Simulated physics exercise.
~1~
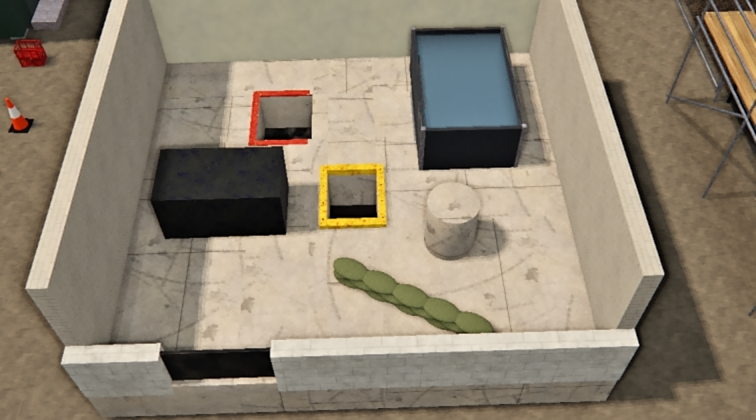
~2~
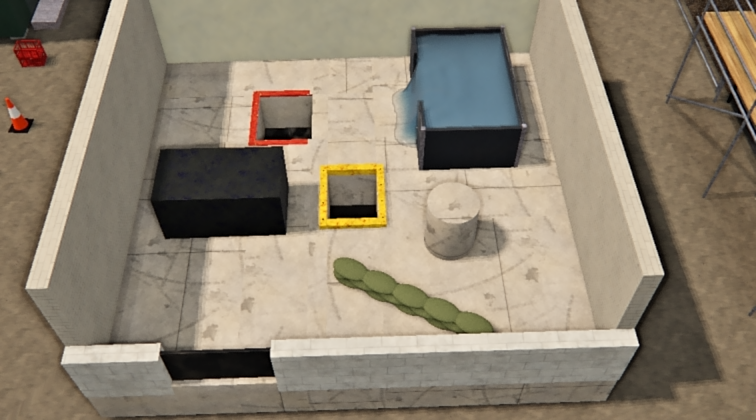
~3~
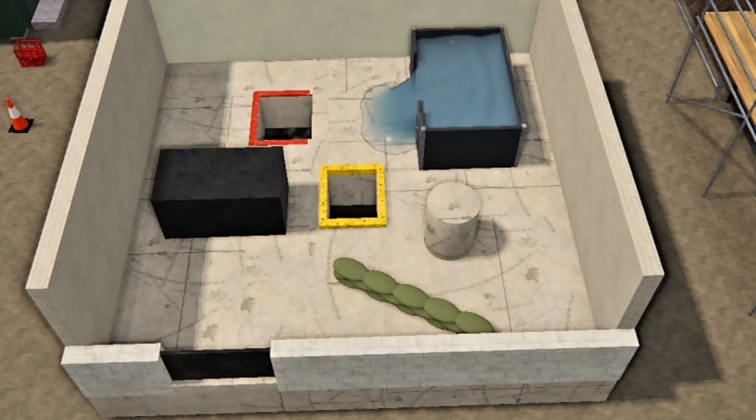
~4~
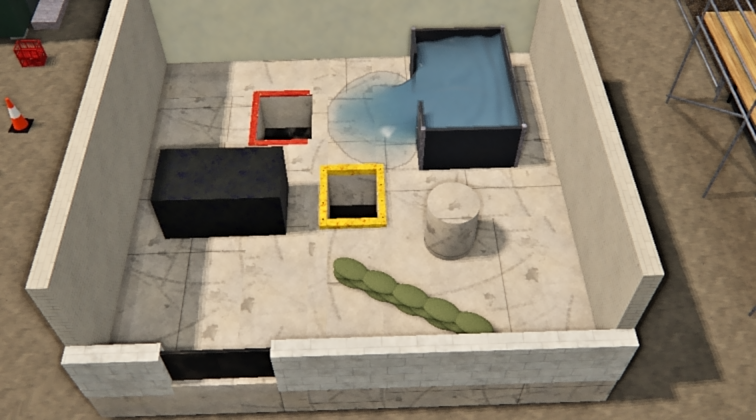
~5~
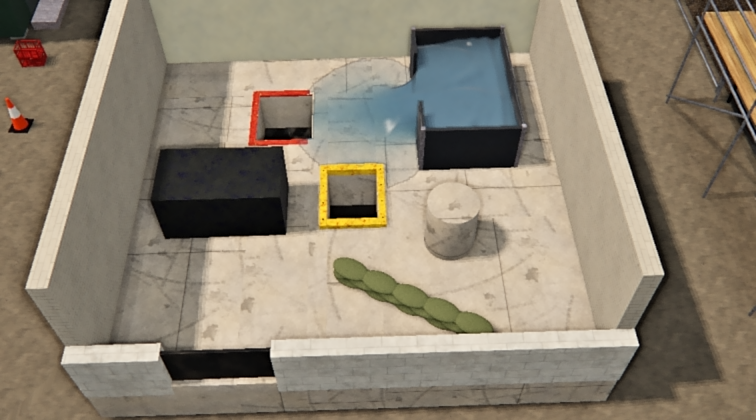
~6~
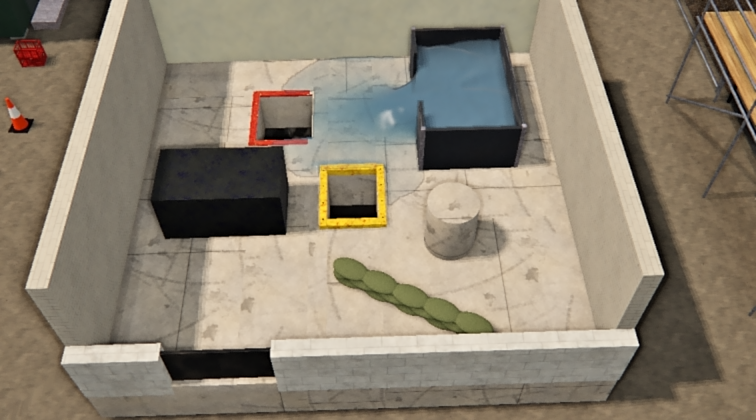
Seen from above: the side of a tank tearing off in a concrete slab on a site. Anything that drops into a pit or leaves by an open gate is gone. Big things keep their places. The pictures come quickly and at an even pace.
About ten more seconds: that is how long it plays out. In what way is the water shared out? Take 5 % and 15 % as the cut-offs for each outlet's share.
In the end, the gate ends up with less than 5 %, the red pit ends up with more than 15 %, the yellow pit ends up with less than 5 %.
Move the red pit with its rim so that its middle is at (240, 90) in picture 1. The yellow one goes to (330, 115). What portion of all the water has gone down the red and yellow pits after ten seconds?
Of the total, the red pit holds 15 per cent and the yellow pit 40 per cent.
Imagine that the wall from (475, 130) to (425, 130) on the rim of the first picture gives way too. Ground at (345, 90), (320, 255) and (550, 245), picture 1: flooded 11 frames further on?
The first would be still unwetted, the second drenched and the third drenched.
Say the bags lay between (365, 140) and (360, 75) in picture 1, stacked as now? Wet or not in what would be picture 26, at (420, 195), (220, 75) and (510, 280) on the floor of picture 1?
As listed: Covered, under water, no water.
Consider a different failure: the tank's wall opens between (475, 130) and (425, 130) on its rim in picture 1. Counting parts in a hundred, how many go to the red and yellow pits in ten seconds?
Red 4 %, yellow 8 %.
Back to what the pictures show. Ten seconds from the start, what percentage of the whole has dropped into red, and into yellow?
60 in a hundred, then 2 in a hundred.
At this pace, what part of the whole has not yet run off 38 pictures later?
About 52 per cent.
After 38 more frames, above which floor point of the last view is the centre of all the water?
Close to pixel (312, 147).
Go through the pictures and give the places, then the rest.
The first frame shows still water in the open tank at (465, 79).
In the second frame, the front is at (403, 92), out from the gap at (418, 102).
In the third frame, the front is at (370, 95), out from the gap at (418, 105).
In the fourth frame, water pours out at (418, 106) and has run to (333, 110).
In the fifth frame, the front is at (304, 141), out from the gap at (418, 105).
In the sixth frame, the front is at a hidden place, out from the gap at (418, 105).
A moment on, water covers 25 % of the floor; the gate 0 %, the red pit 12 %, the yellow pit 1 %.
Next, water covers 30 % of the floor; the gate 0 %, the red pit 21 %, the yellow pit 1 %.
Then, water covers 45 % of the floor; the gate 0 %, the red pit 30 %, the yellow pit 1 %.
Later, water covers 50 % of the floor; the gate 0 %, the red pit 47 %, the yellow pit 1 %.
In the end, water covers 65 % of the floor; the gate 0 %, the red pit 60 %, the yellow pit 2 %.
